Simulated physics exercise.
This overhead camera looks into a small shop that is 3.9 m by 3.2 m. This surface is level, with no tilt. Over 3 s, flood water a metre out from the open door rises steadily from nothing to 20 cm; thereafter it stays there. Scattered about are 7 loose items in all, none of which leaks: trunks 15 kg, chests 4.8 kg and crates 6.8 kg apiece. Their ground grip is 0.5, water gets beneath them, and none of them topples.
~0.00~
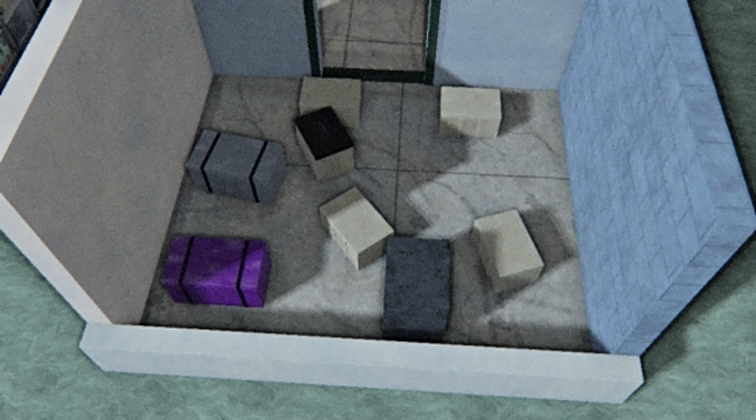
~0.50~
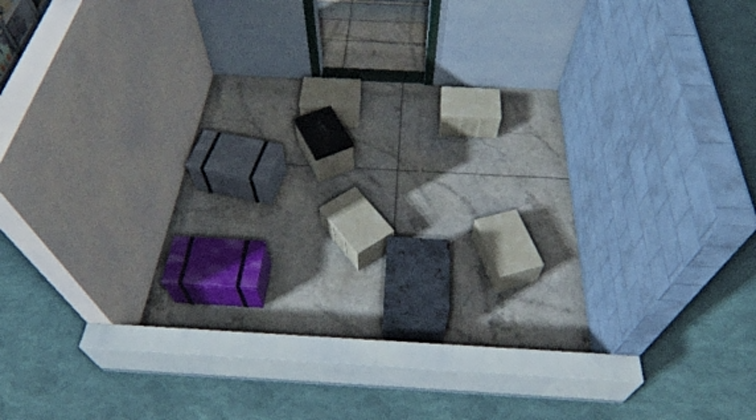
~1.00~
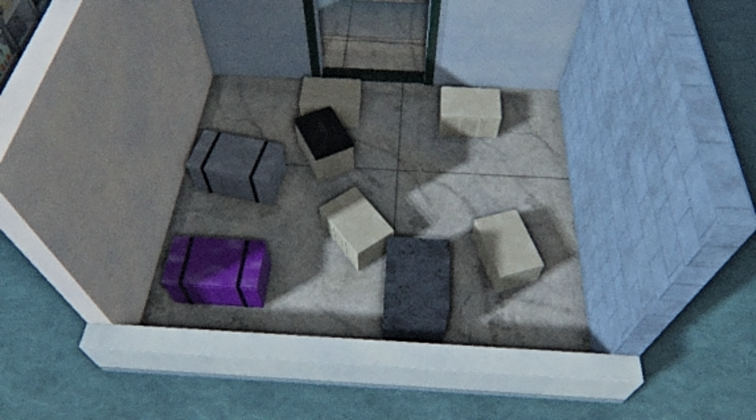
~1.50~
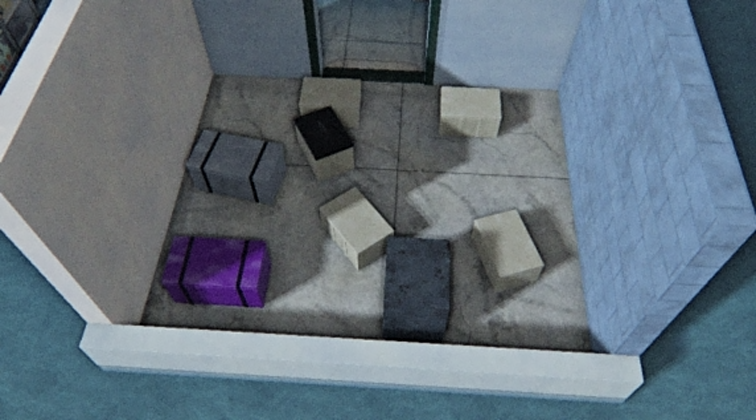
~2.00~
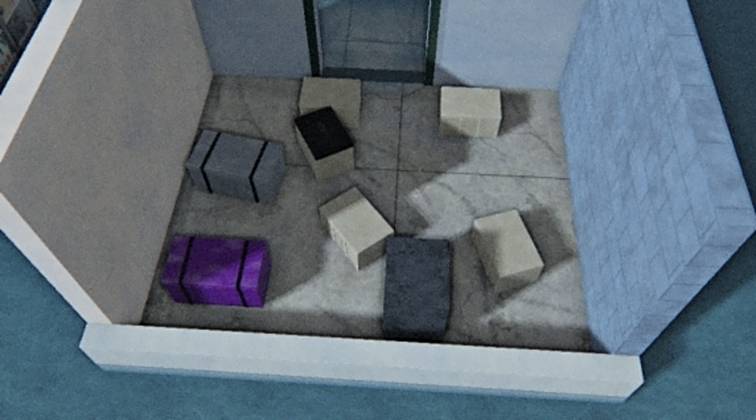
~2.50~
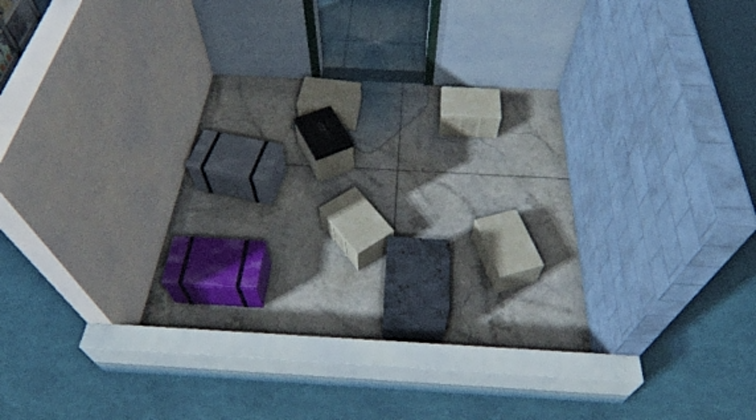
The clip opens on an overhead view of a small walled room with pale crates, a dark block, and a grey and a purple trunk scattered across its floor. Bluish water then appears at the doorway and creeps a little way onto the floor, while every item stays still.
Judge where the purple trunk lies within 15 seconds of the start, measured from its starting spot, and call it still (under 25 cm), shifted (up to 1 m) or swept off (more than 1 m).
It is swept off.
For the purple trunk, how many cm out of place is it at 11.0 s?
Around 50 cm from the start by that time.
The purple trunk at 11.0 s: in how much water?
About 14 cm.
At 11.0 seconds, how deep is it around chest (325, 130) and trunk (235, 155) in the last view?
First roughly 14 cm, second roughly 9 cm.
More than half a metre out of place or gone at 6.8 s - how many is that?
At that moment it comes to 4.
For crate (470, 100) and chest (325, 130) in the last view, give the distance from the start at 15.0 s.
100 cm and 140 cm respectively.
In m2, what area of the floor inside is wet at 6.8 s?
The covered patch comes to about 12.0 m2.
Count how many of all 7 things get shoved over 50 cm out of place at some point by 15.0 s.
7 of them.
After 3.5 s the purple trunk is near (215, 261), 0.0 m from its start, aground; 0 afloat.
After 6.8 s the purple trunk is near (179, 291), 0.4 m from its start, afloat; 6 afloat.
After 11.0 s the purple trunk is near (189, 217), 0.5 m from its start, afloat; 7 afloat.
After 15.0 s the purple trunk is near (305, 110), 1.8 m from its start, afloat; 7 afloat.
